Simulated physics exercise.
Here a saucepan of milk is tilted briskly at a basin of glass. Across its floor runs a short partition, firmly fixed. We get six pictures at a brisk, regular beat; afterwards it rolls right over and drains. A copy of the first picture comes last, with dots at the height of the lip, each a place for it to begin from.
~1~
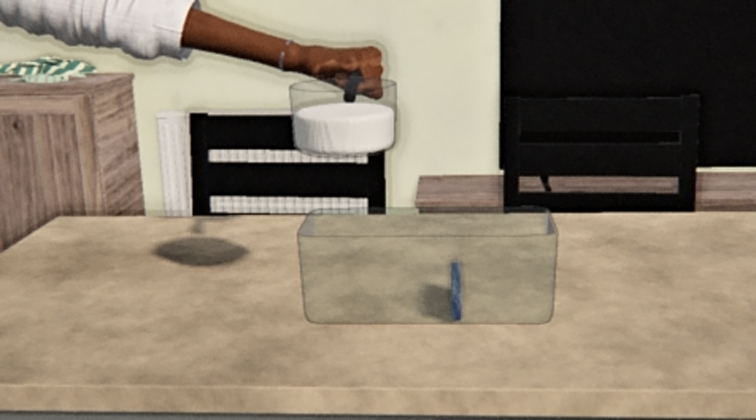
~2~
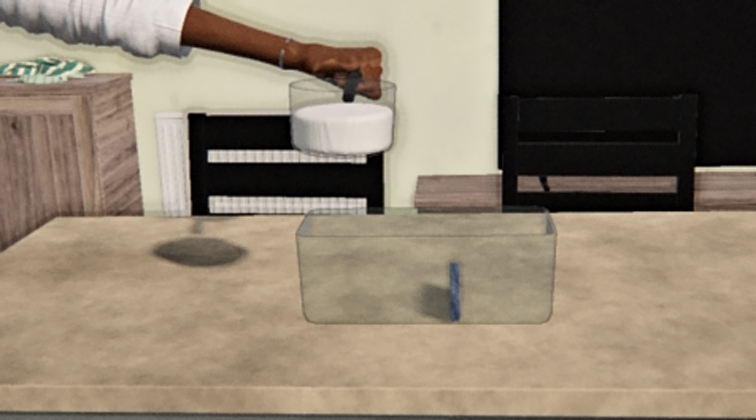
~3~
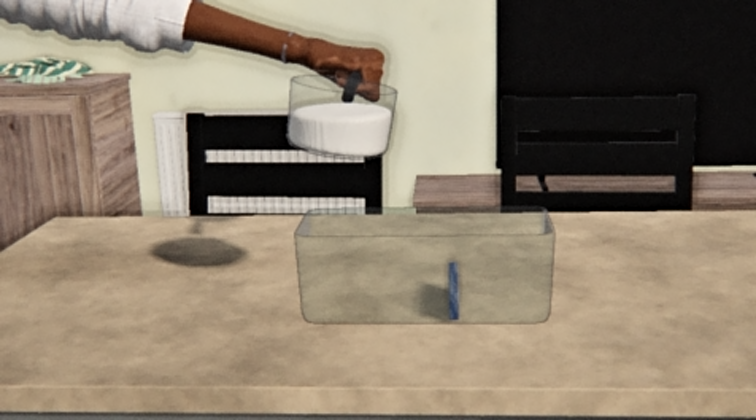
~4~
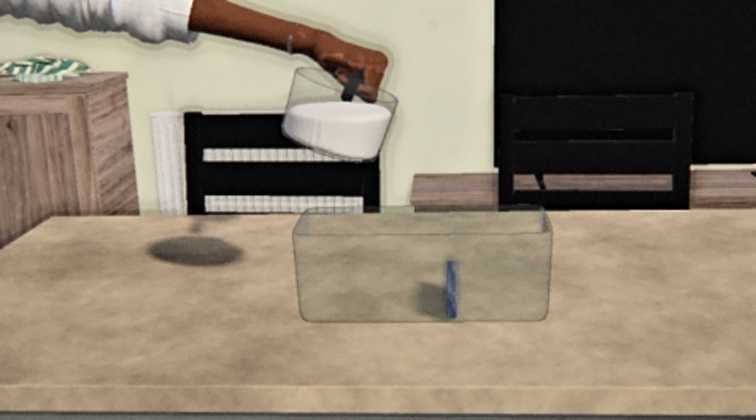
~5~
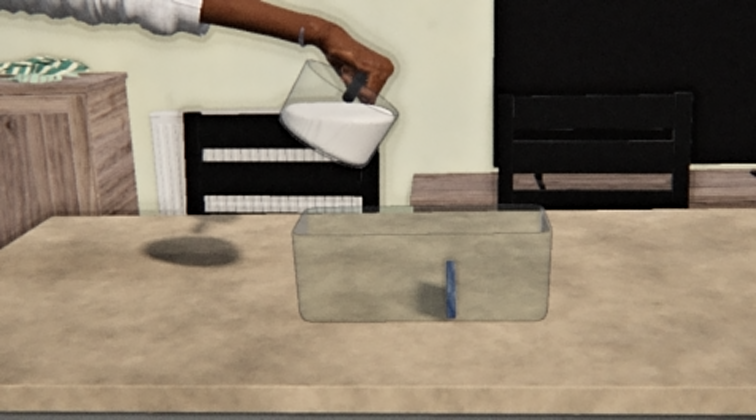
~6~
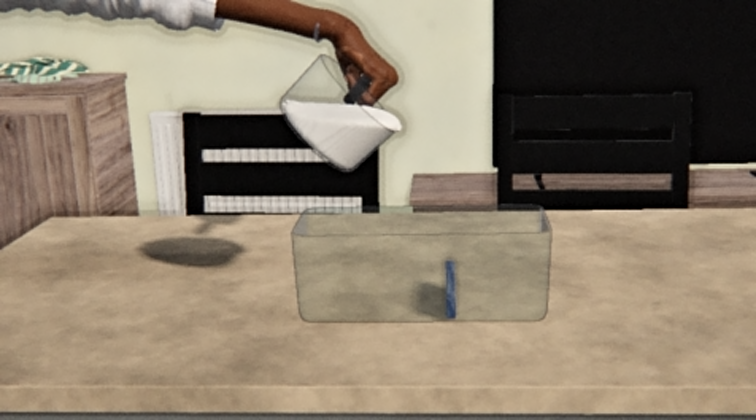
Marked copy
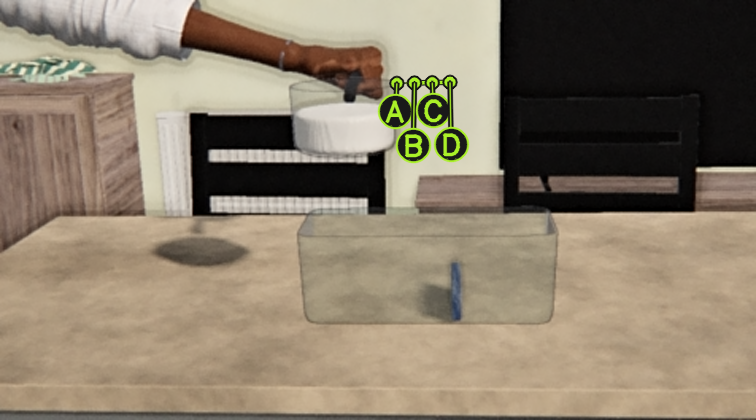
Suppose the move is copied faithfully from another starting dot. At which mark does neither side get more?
B beats the others.
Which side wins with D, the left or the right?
The right one.
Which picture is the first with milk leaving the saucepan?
In picture 6.
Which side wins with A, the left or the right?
The left side.
On the marked copy, A at (396, 83); B at (414, 83); C at (432, 82); D at (449, 82).
If A is chosen, about 79 % ends left of the wall and 19 % right of it.
If B is chosen, about 50 % ends left of the wall and 49 % right of it.
If C is chosen, about 19 % ends left of the wall and 80 % right of it.
If D is chosen, about 14 % ends left of the wall and 84 % right of it.
